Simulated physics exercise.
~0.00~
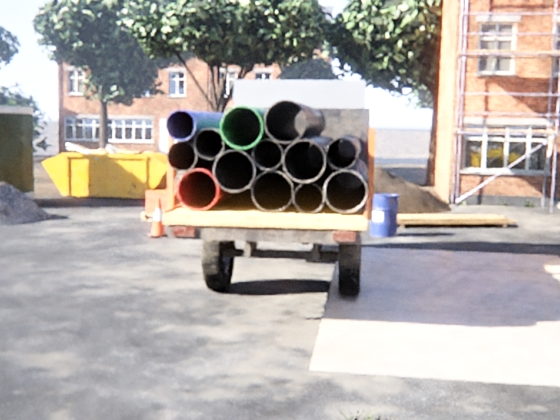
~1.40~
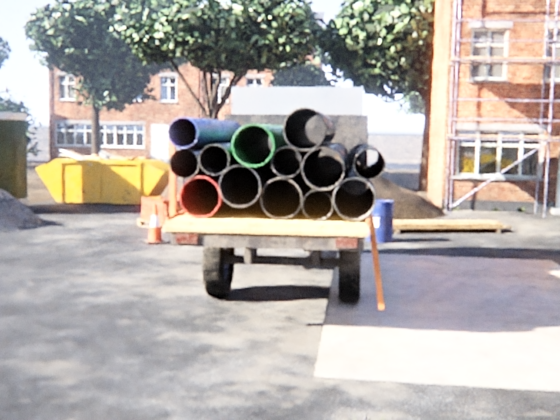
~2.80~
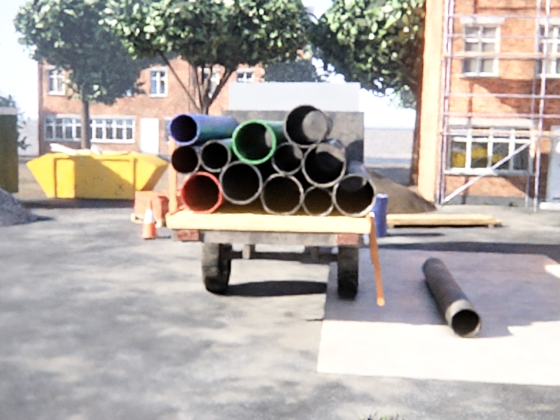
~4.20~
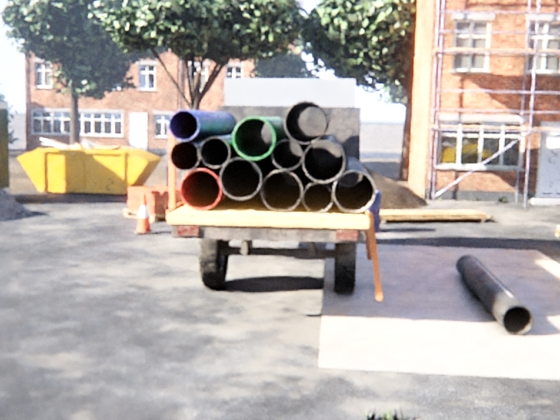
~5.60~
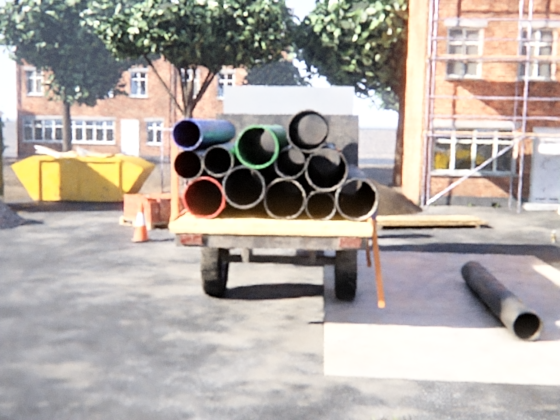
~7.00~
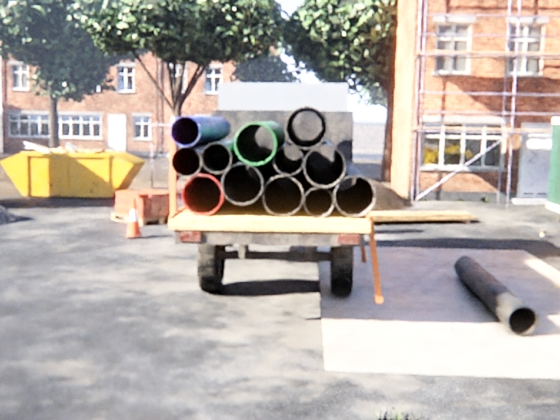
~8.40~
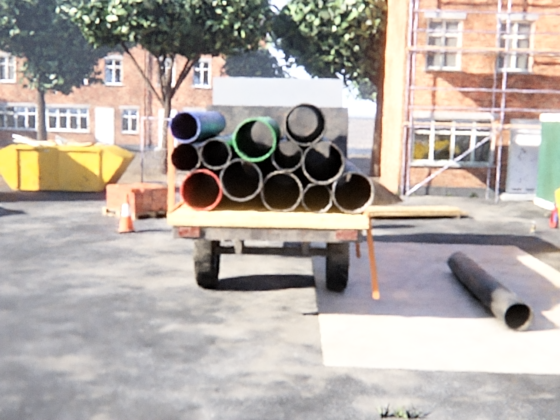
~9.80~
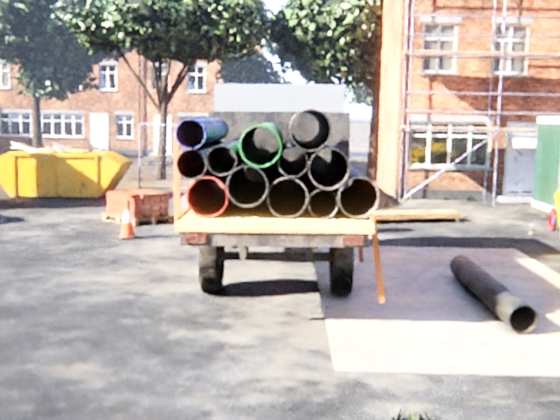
Steel pipes, one marked blue, one green and one red, sit stacked end-on across the back of a flatbed lorry parked in a yard before brick buildings. The orange post on the right side swings down and hangs below the deck, and the stack shifts slightly as the upper pipes settle. One dark pipe leaves the load on the right and comes to lie on the pale paving beside the lorry. It rolls a little farther right, then rests there. The blue, green and red pipes remain aboard with the others, while the view drifts slightly sideways.
